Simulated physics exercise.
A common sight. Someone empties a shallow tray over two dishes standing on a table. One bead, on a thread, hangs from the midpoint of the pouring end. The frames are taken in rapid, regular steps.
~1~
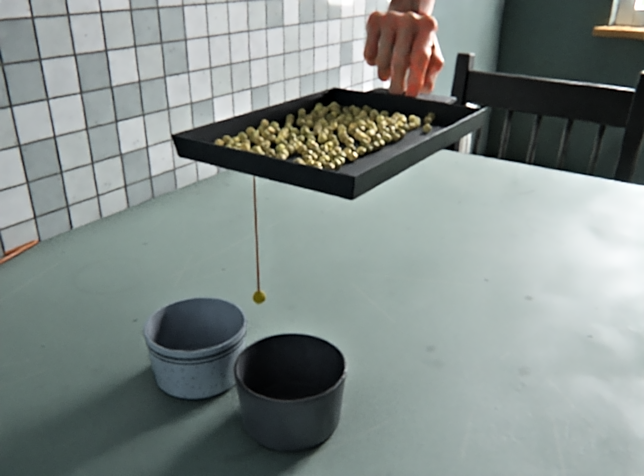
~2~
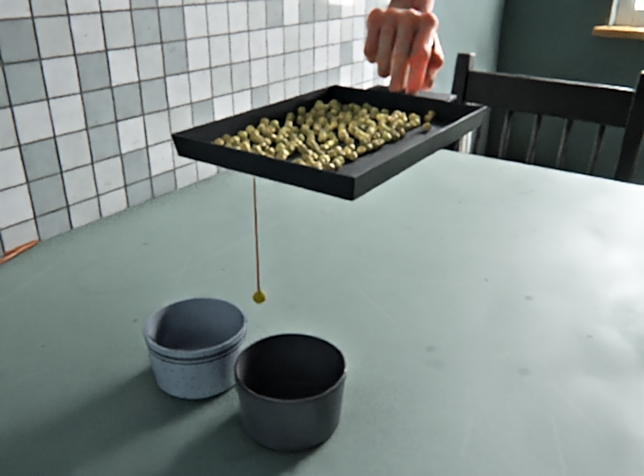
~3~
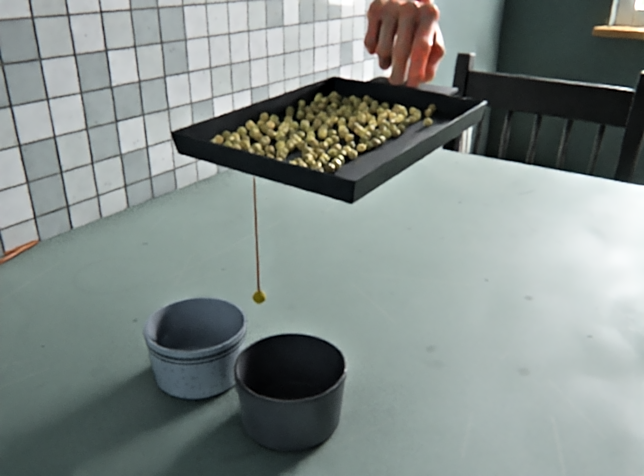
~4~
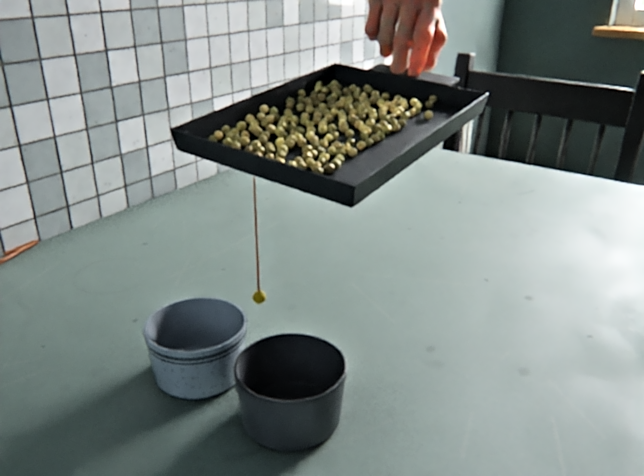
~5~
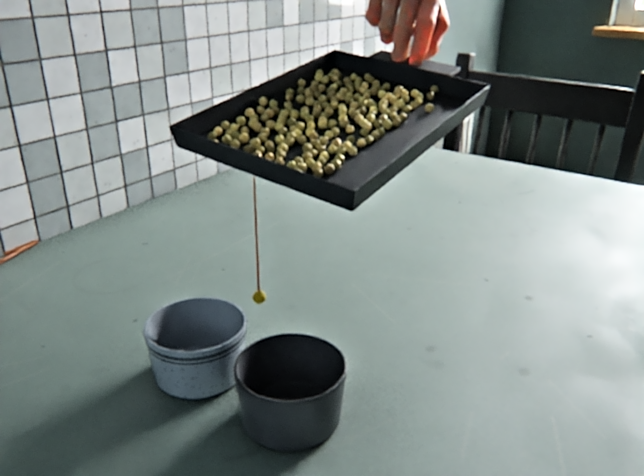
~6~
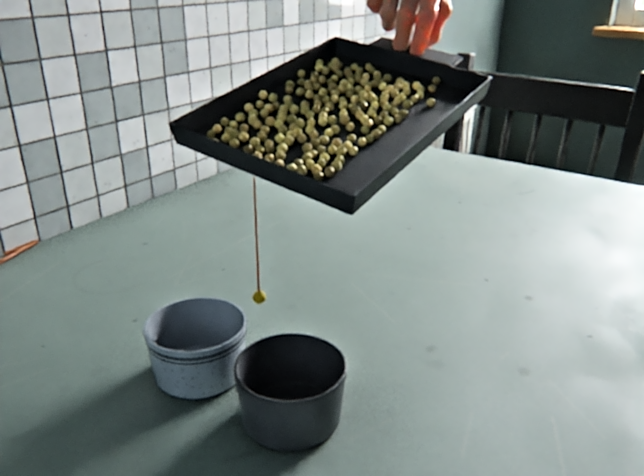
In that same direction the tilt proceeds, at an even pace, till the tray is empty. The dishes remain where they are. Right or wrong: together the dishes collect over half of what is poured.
Wrong.
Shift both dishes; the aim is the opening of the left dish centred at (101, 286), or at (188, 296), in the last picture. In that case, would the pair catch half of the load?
So that's a lesser portion the first time round, a lesser portion the second.
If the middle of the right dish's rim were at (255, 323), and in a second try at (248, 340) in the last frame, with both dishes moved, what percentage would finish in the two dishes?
You'd get 0 in a hundred the first time and 0 in a hundred the second.
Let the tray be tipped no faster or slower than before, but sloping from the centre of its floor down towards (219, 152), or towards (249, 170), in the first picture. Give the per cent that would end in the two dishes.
Case one 20 %; case two 60 %.
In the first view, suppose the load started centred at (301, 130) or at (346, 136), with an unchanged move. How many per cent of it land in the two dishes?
You'd see roughly 40 per cent first and roughly 30 per cent second.
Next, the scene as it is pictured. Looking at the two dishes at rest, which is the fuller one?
It's the one placed right that wins here.
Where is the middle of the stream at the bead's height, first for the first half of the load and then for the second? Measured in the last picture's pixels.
It passes near (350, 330) first and then near (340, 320).
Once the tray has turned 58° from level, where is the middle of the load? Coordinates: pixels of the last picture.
(336, 160).
Just after the last frame, tray tipped steeply; almost all on the tray; just a few in the right dish; just a few outside both; just a few in the air.
A moment on, tray tipped right over; roughly half on the tray; about a tenth in the right dish; roughly a quarter outside both; roughly a quarter in the air.
Further on, tray tipped past a quarter turn; roughly a quarter in the right dish; the larger part outside both.
When it is over, tray tipped past a quarter turn; roughly a quarter in the right dish; not one in the left dish; the larger part outside both.
